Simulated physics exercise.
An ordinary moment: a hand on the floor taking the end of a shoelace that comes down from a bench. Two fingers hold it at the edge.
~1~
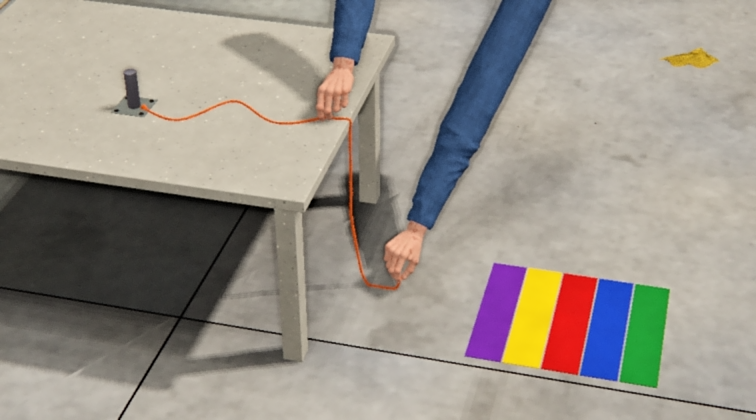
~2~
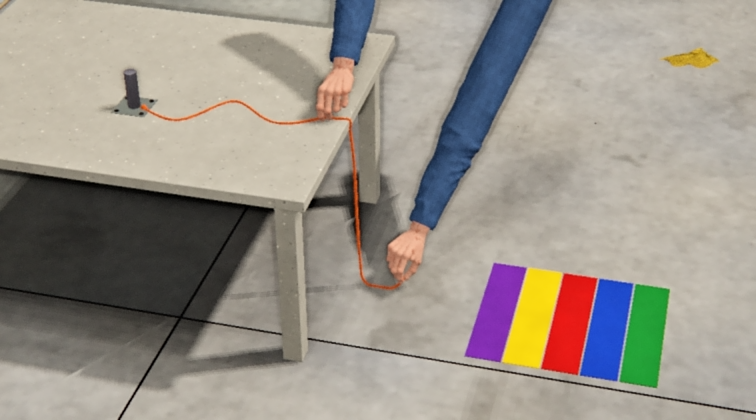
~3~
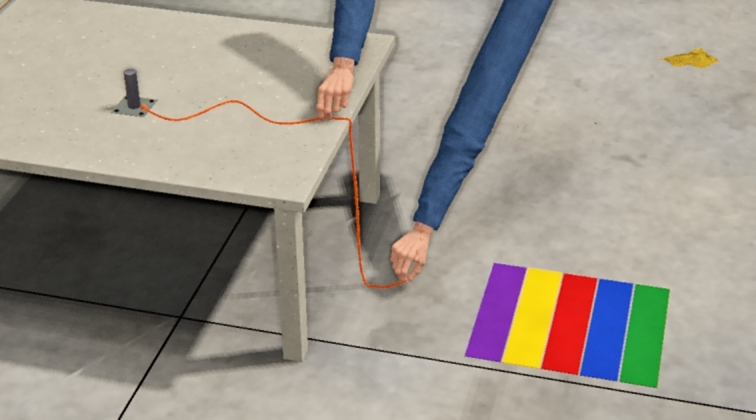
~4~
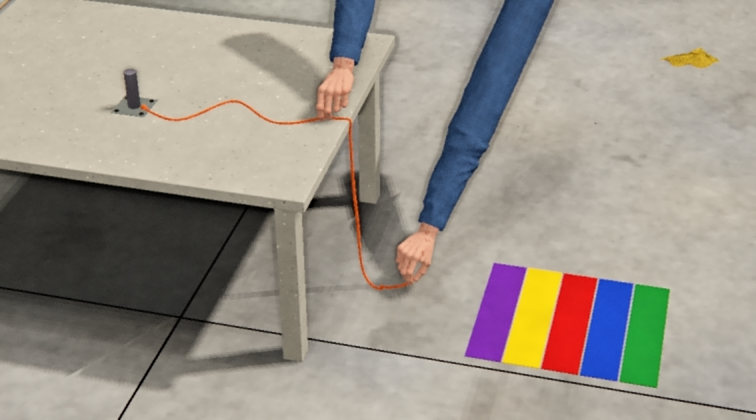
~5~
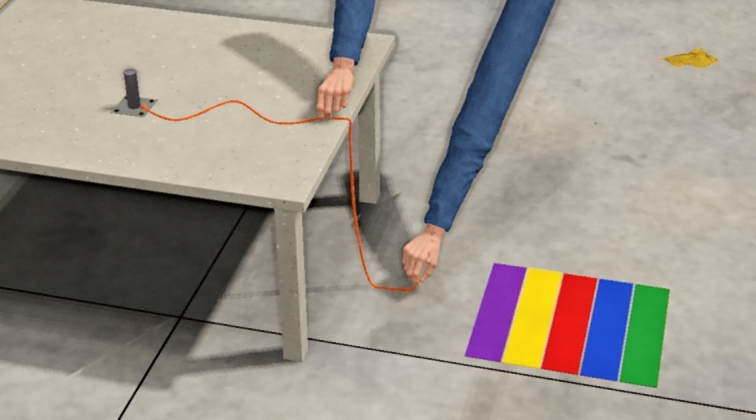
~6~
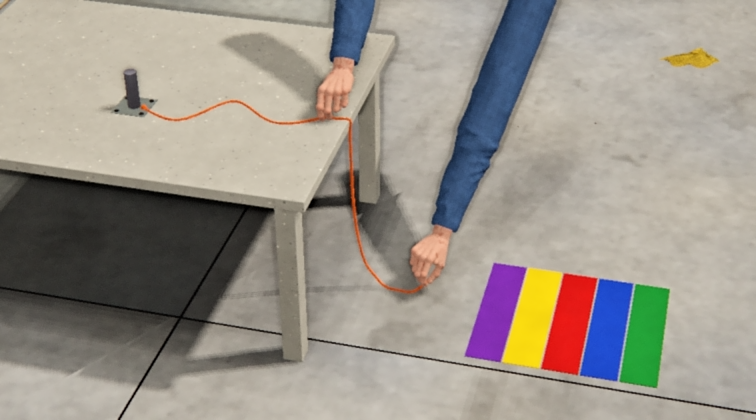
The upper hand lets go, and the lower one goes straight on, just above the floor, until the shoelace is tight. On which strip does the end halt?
It gets as far as the red strip.
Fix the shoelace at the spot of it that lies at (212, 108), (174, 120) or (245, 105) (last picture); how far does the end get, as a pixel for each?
The places are (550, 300), (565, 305) and (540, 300).
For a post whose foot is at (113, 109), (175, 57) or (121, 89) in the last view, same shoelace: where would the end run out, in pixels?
Try by try, around (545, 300), (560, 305) and (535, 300).
Soon after, end near (514, 296); over purple.
Then, end near (551, 302); over yellow.
At full stretch, end near (574, 305); over red. The red one.
